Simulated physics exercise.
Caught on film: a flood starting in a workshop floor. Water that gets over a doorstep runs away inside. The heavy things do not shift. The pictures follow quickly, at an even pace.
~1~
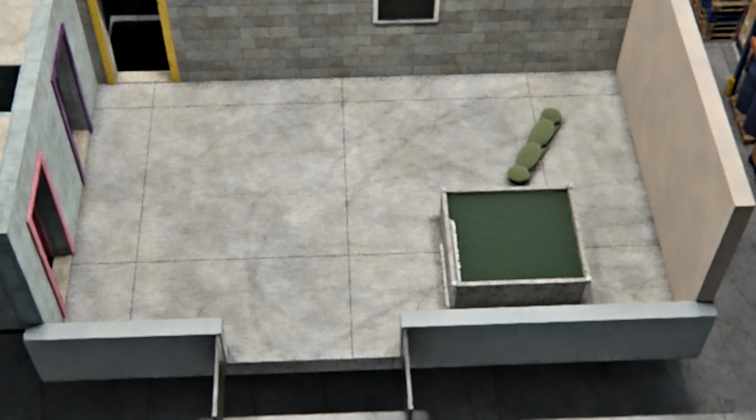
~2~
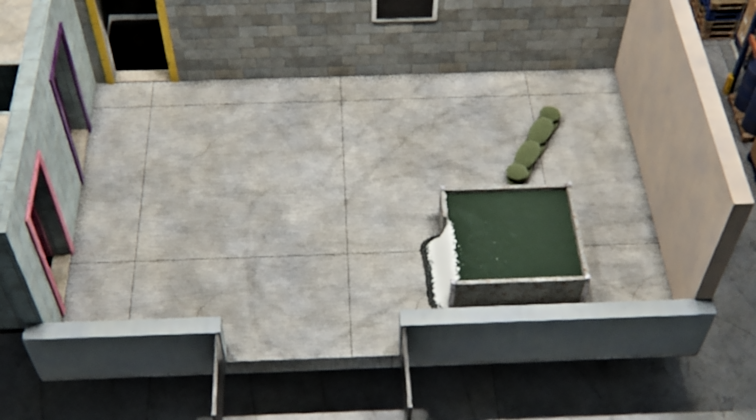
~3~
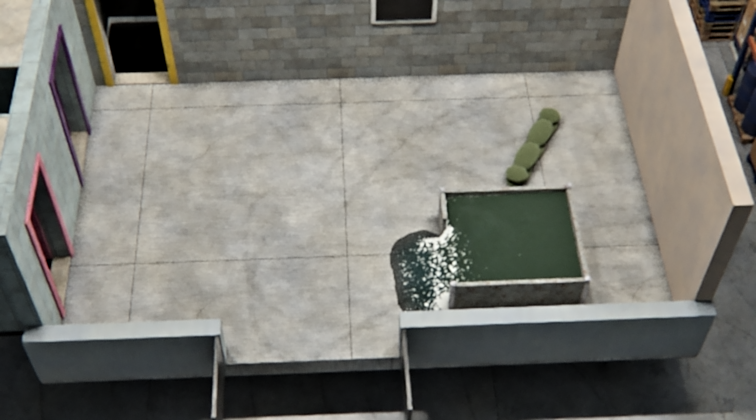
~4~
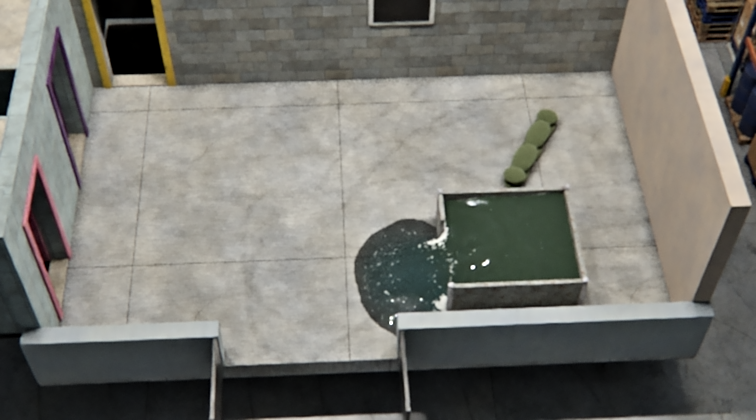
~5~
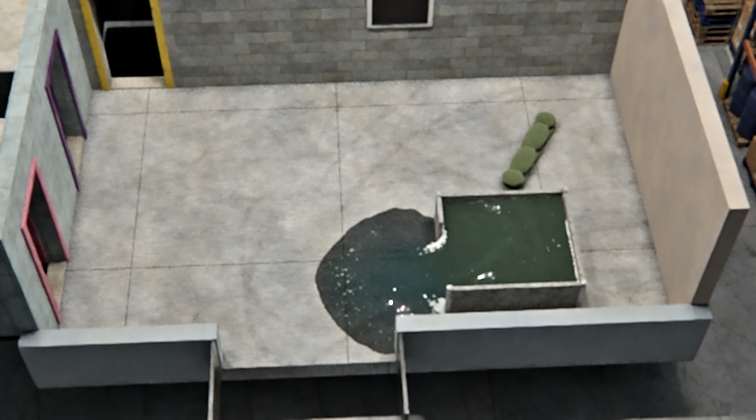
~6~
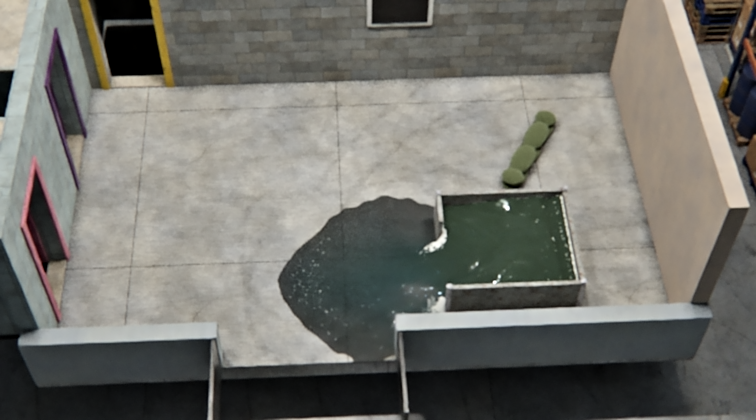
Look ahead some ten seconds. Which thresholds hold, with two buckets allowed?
In the end: The yellow door floods; the purple door holds within the limit; the pink door floods.
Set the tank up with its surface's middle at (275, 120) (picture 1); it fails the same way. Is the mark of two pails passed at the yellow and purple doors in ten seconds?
My reading: The yellow one floods; the purple one passes that mark.
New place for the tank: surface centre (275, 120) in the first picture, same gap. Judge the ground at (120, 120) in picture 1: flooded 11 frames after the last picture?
At that place: Under water.
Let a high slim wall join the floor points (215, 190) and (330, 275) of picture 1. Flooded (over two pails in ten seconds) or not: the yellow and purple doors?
Then: The yellow door takes more, the purple door lets less in.
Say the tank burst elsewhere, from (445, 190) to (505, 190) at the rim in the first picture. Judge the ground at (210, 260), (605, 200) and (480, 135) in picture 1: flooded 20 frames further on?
In turn: Not flooded, no water, under water.
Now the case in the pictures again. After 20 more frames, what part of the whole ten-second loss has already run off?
Near 50 in a hundred.
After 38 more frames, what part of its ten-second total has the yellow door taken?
Some 25 per cent.
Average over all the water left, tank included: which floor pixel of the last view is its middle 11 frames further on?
I would point to (396, 271).
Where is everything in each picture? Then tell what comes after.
The first frame shows still water in the open tank at (513, 237).
In the second frame, water pours out at (449, 267) and has run to (442, 308).
In the third frame, the front is at (398, 251), out from the gap at (449, 269).
In the fourth frame, the front is at (362, 260), out from the gap at (447, 271).
In the fifth frame, the front is at (323, 275), out from the gap at (445, 273).
In the sixth frame, the front is at (289, 293), out from the gap at (445, 272).
A moment on, water covers 25 % of the floor; the yellow door not reached, the purple door not reached, the pink door not reached.
Next, water covers 35 % of the floor; the yellow door not reached, the purple door not reached, the pink door wet at the sill, nothing in.
Then, water covers 45 % of the floor; the yellow door not reached, the purple door wet at the sill, nothing in, the pink door over two buckets in.
Later, water covers 45 % of the floor; the yellow door under two buckets in, the purple door wet at the sill, nothing in, the pink door over two buckets in.
In the end, water covers 60 % of the floor; the yellow door over two buckets in, the purple door wet at the sill, nothing in, the pink door over two buckets in.
